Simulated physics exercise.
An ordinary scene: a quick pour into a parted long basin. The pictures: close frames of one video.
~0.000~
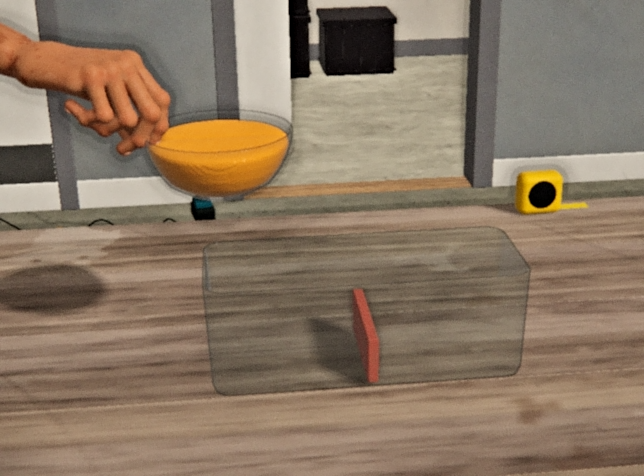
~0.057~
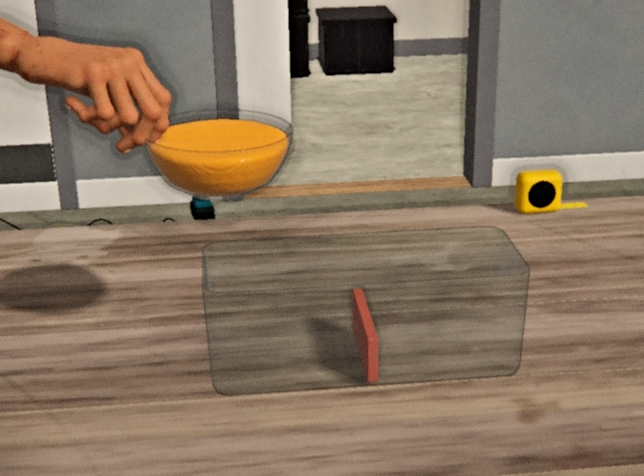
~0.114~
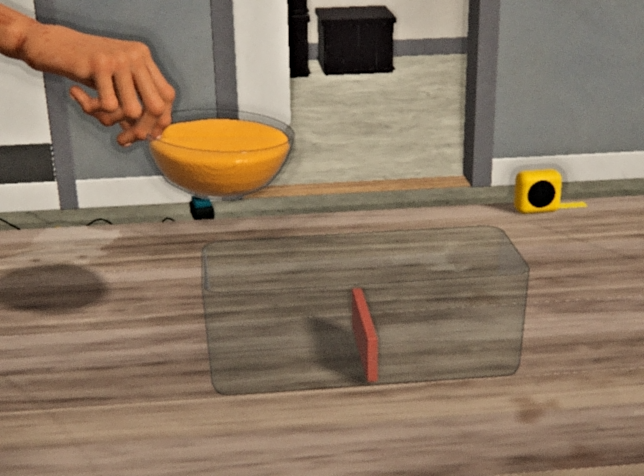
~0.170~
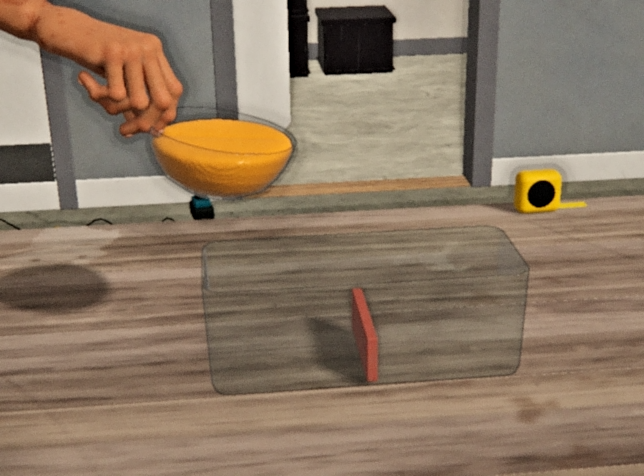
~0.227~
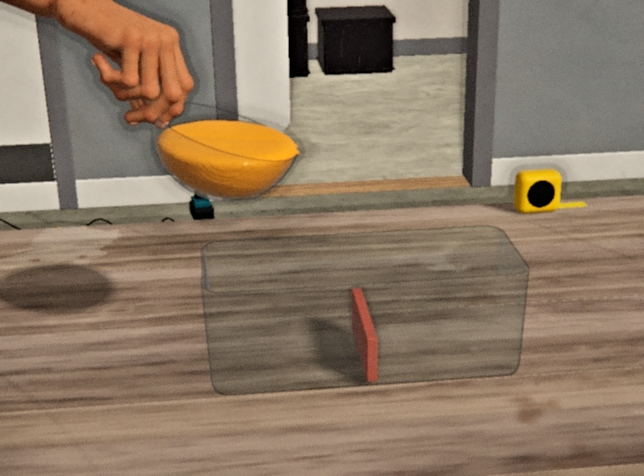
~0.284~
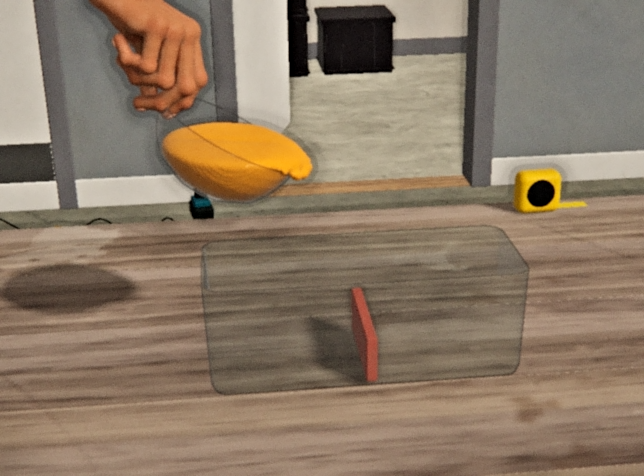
A glass bowl of orange juice tilting to the right beside a hand, juice starting over its rim above a clear divided basin.
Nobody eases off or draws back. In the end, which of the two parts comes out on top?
Once still, the left segment will hold the most.
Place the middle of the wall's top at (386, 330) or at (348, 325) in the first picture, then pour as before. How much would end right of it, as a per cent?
Note - case one near 15 %, case two near 55 %.
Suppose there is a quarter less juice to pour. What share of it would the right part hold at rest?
That share would be some 10 parts in a hundred.
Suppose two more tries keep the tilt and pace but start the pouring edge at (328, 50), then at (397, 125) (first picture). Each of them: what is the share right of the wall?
First place gives some 80 %, second place some 95 %.
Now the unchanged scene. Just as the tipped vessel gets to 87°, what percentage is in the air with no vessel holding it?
I'd reckon some 30 per cent.
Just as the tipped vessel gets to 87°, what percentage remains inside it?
10 %.
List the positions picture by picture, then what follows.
In the first picture, it leans 0°; its right rim is at (292, 128); the juice meets the walls at (148, 142) and (288, 135); the long basin's rim runs from (204, 269) to (516, 251); the wall's top is at (365, 314).
In the second picture, it leans 1°; its right rim is at (292, 130); the juice meets the walls at (148, 140) and (288, 135).
In the third picture, it leans 5°; its right rim is at (293, 134); the juice meets the walls at (149, 138) and (289, 137).
In the fourth picture, it leans 11°; its right rim is at (295, 142); the juice meets the walls at (152, 137) and (292, 139).
In the fifth picture, it leans 20°; its right rim is at (296, 153); the juice meets the walls at (156, 137) and (293, 146); 3 per cent is over the edge.
In the sixth picture, it leans 30°; its right rim is at (295, 165); the juice meets the walls at (161, 140) and (284, 153); 10 per cent is over the edge.
Then, 0.58 s in, the tilt is 87° and 12 per cent is still to pour, 38 is left of the wall and 19 right of it.
Then, 0.80 s in, the tilt is 102° and 0 per cent is still to pour, 75 is left of the wall and 23 right of it.
Then, 1.03 s in, the tilt is 102° and 0 per cent is still to pour, 75 is left of the wall and 23 right of it.
Then, 1.28 s in, the tilt is 102° and 0 per cent is still to pour, 75 is left of the wall and 23 right of it.
Finally, 75 per cent lies left of the wall, 24 right of it and 2 outside.
